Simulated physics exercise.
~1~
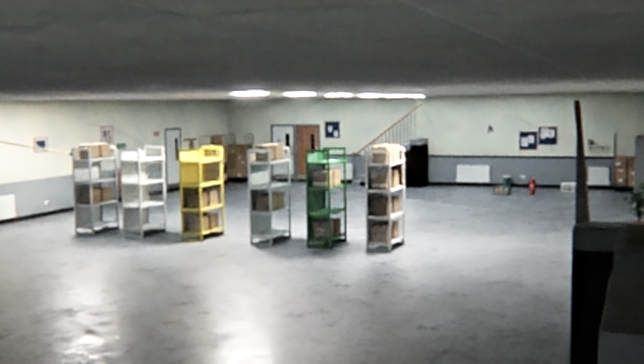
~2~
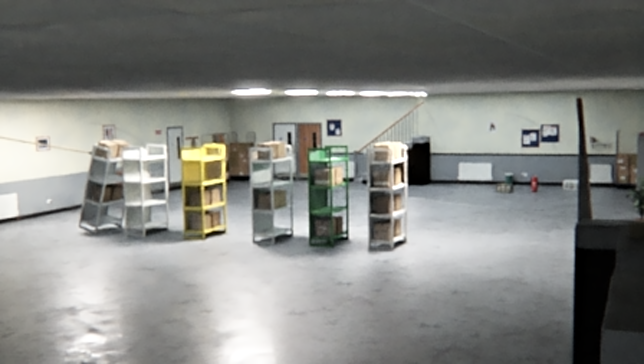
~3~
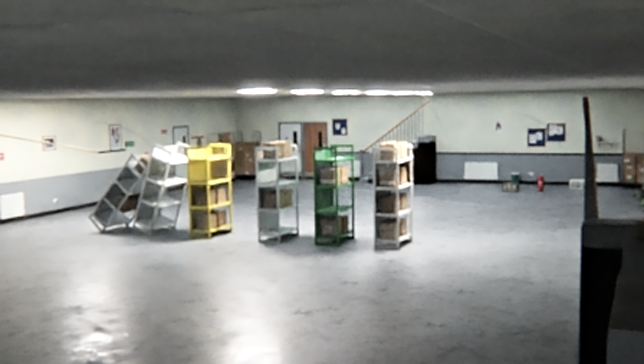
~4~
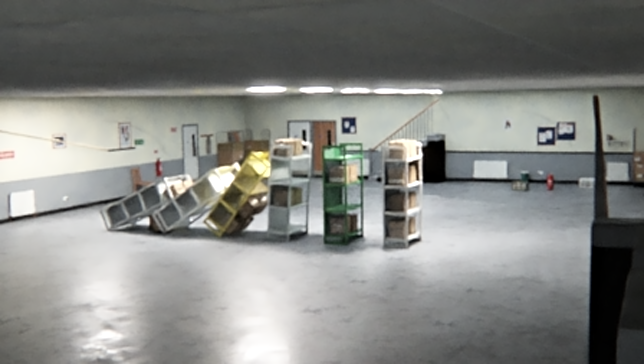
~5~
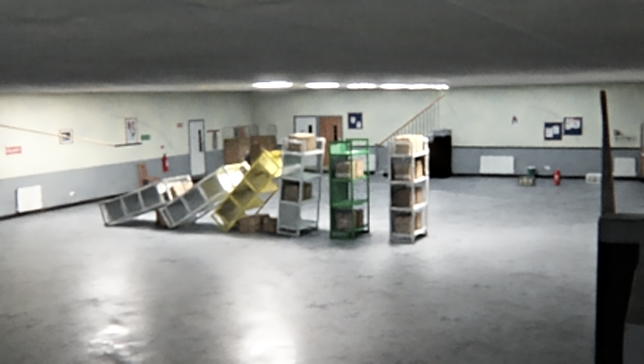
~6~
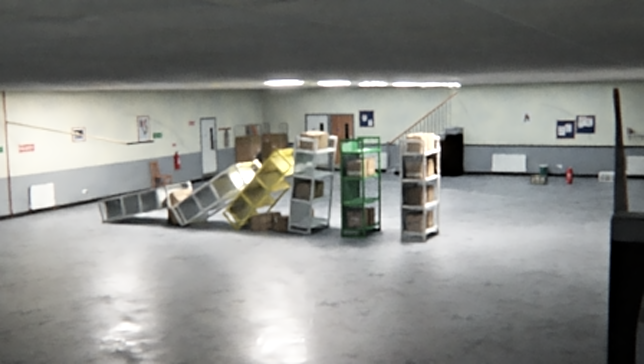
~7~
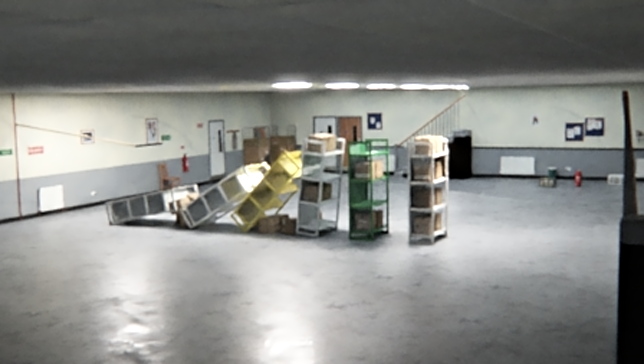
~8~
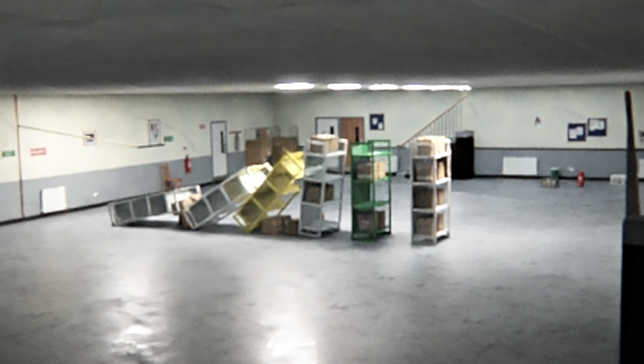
Six tall shelving racks stand in a row across the grey floor of a large hall, seen from a distance beneath a low dark ceiling. Most are pale, with a yellow one third from the left and a green one fifth, and cartons sit on their shelves. The leftmost rack tips to the right into its neighbour, which topples against the yellow rack. The yellow one leans over in turn as cartons spill out, while the view pans slightly left. The leftmost rack slides down nearly flat, the next two rest slanted, and the three on the right remain standing.
